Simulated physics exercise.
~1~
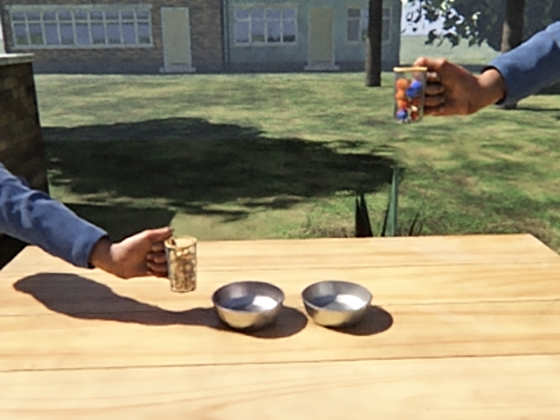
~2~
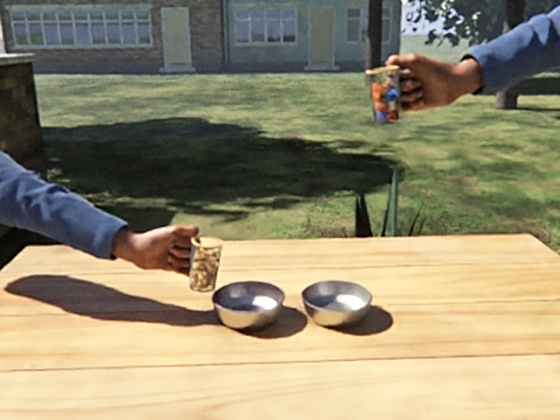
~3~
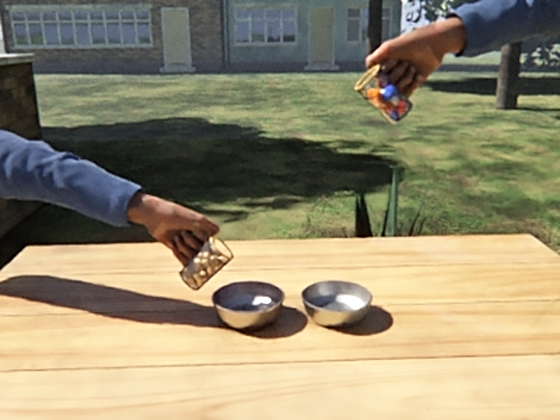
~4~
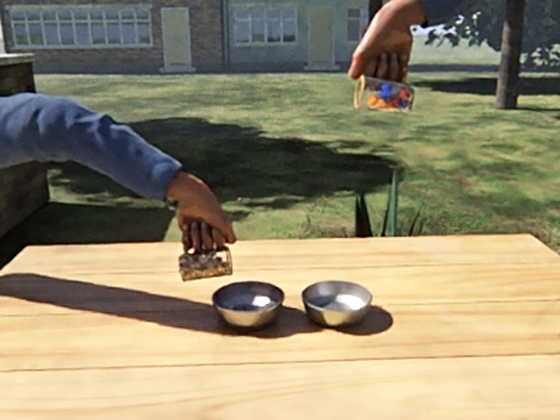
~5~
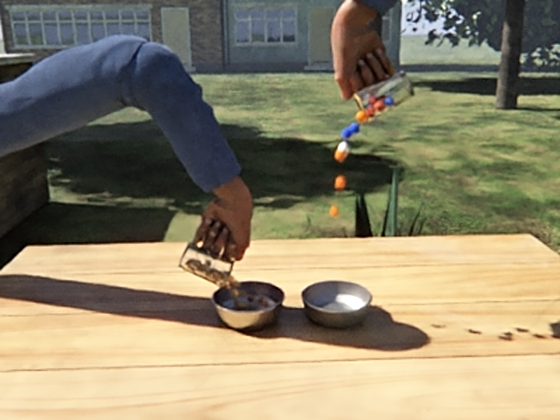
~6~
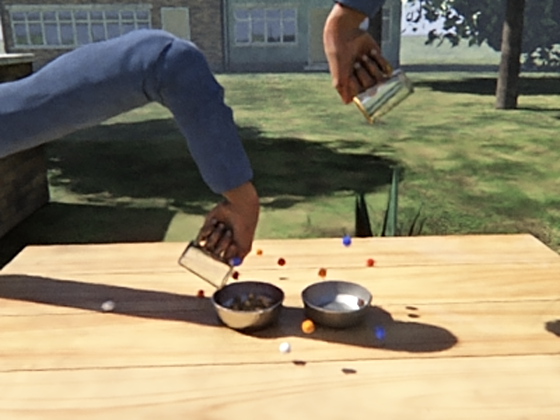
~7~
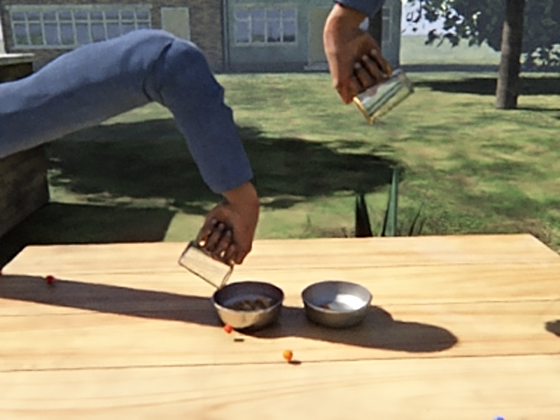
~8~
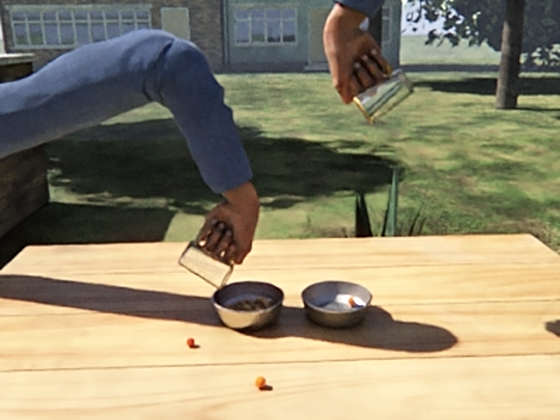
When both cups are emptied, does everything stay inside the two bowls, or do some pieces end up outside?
Some pieces end up outside. The left bowl keeps everything poured into it, but most of the colourful pieces from the right cup miss or bounce away from the right bowl.
Two hands tipped clear cups over metal bowls on a wooden table, the left one held low and the right one high. The left cup's small pieces settled in its bowl, but the colourful ones bounced and scattered, leaving few in the right bowl.
